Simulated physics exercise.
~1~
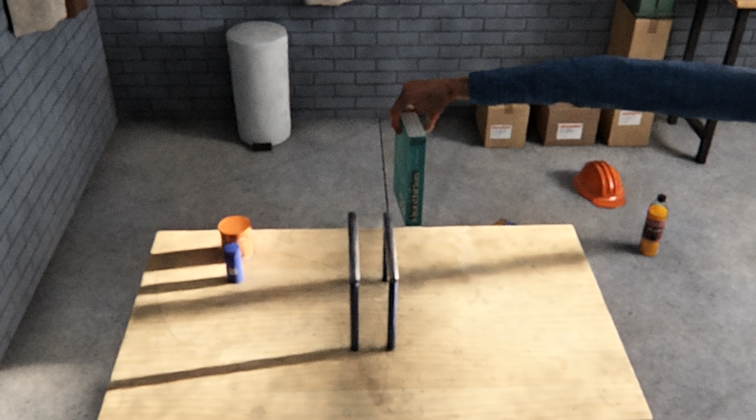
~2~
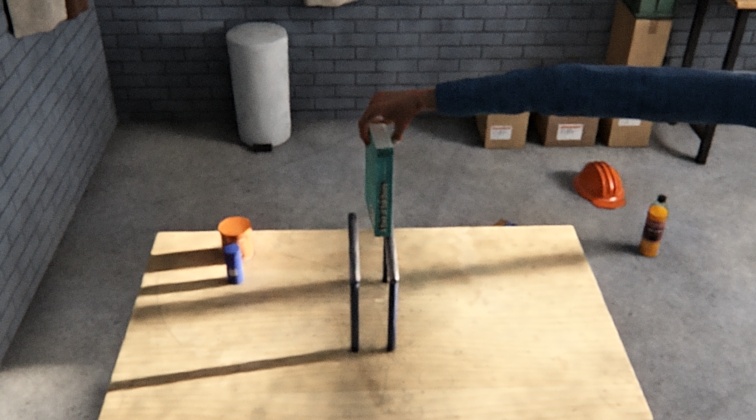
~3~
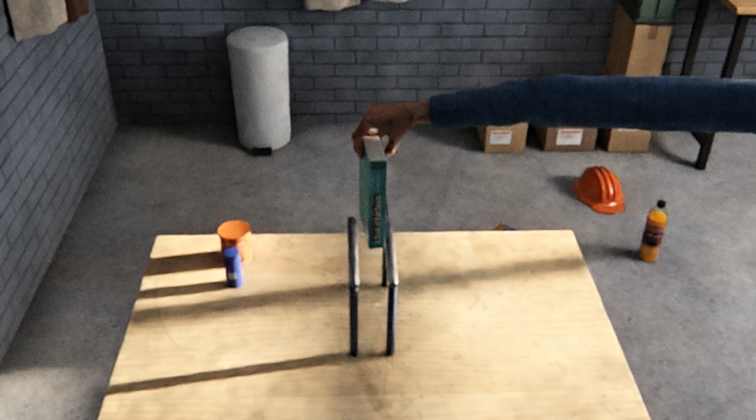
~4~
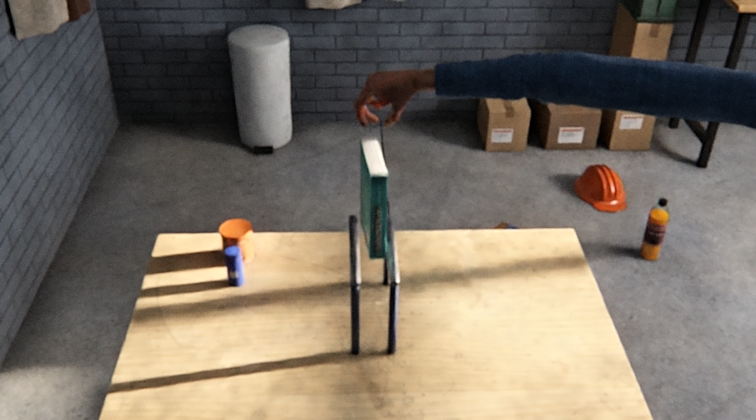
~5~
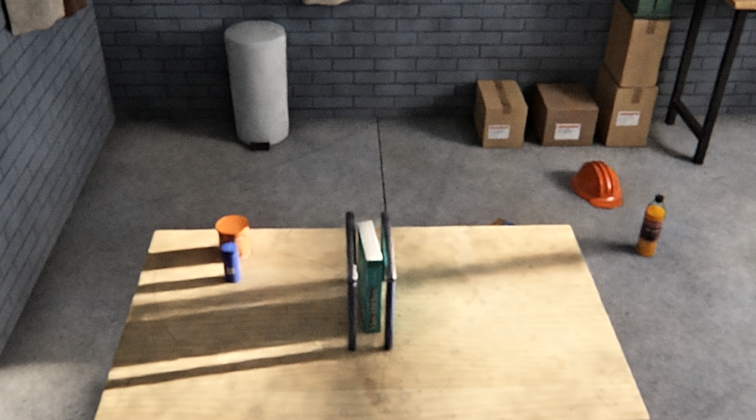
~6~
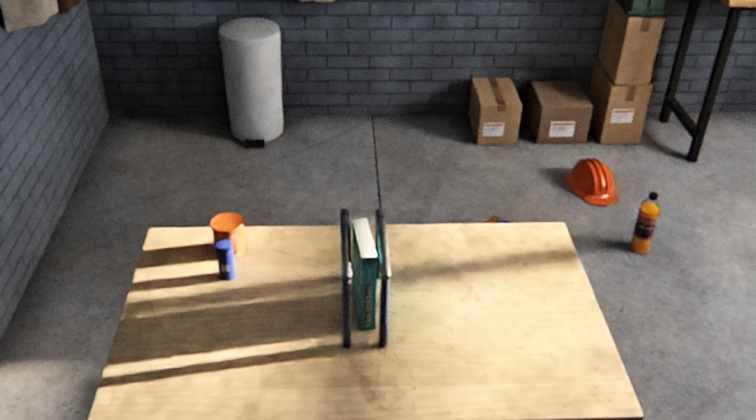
In a brick-walled workshop, a hand releases a turquoise book, which drops upright between two dark ledges.
